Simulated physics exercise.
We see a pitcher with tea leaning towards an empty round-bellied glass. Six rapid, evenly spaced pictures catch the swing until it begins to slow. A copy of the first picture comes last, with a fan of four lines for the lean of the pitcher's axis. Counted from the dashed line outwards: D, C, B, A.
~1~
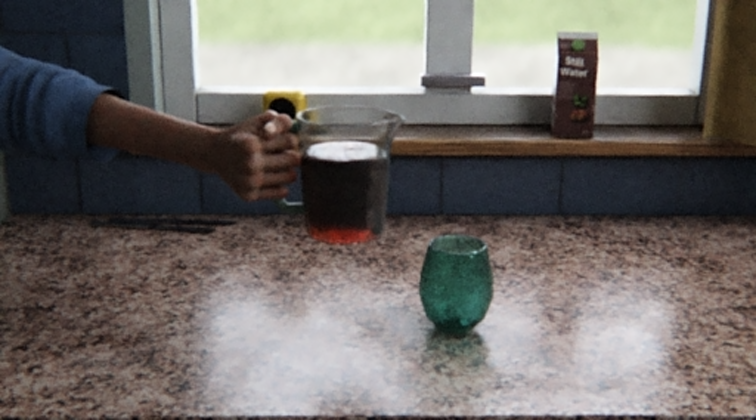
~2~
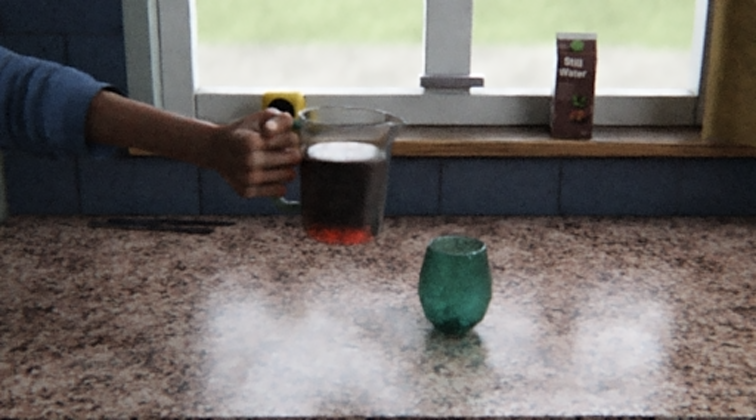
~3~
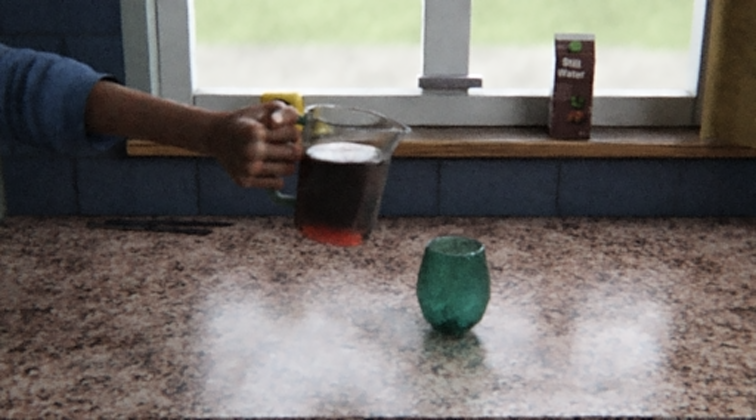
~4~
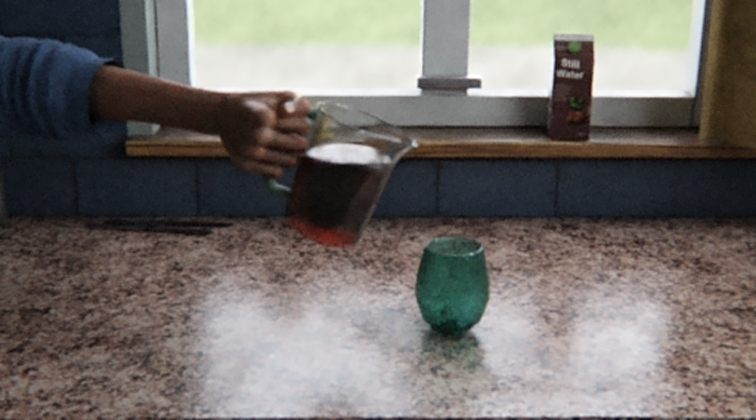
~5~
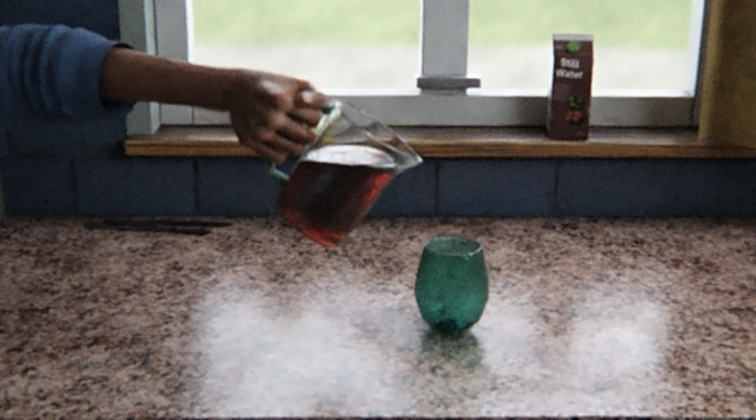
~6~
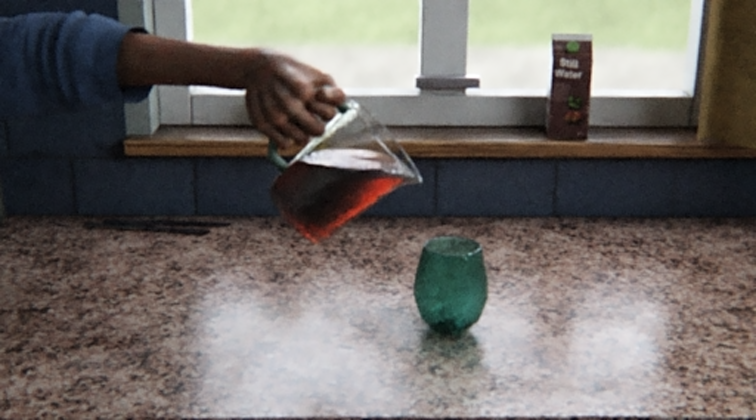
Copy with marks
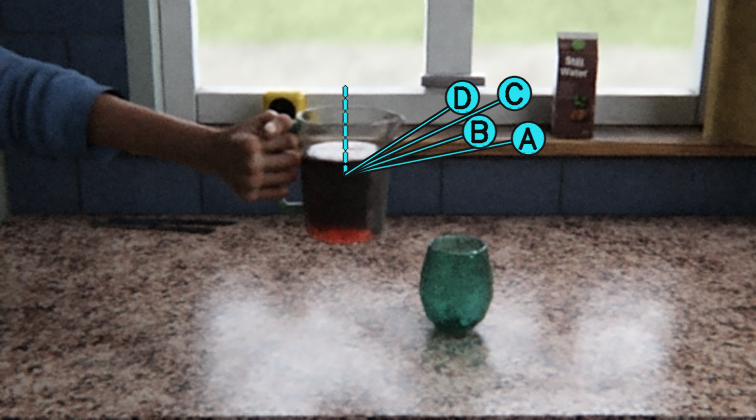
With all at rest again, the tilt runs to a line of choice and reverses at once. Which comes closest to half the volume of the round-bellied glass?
B is best.
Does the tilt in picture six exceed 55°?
No, it does not.
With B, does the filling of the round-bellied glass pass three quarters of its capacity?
No, it does not.
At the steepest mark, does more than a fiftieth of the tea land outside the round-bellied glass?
Yes.
On the marked copy, A at (512, 142); B at (462, 136); C at (499, 101); D at (449, 108).
For line A, the round-bellied glass ends with about 62 % of what it can hold; 12 % of the tea is spilt.
For line B, the round-bellied glass ends with about 51 % of what it can hold; 6 % of the tea is spilt.
For line C, the round-bellied glass ends with about 37 % of what it can hold; 3 % of the tea is spilt.
For line D, the round-bellied glass ends with about 25 % of what it can hold.
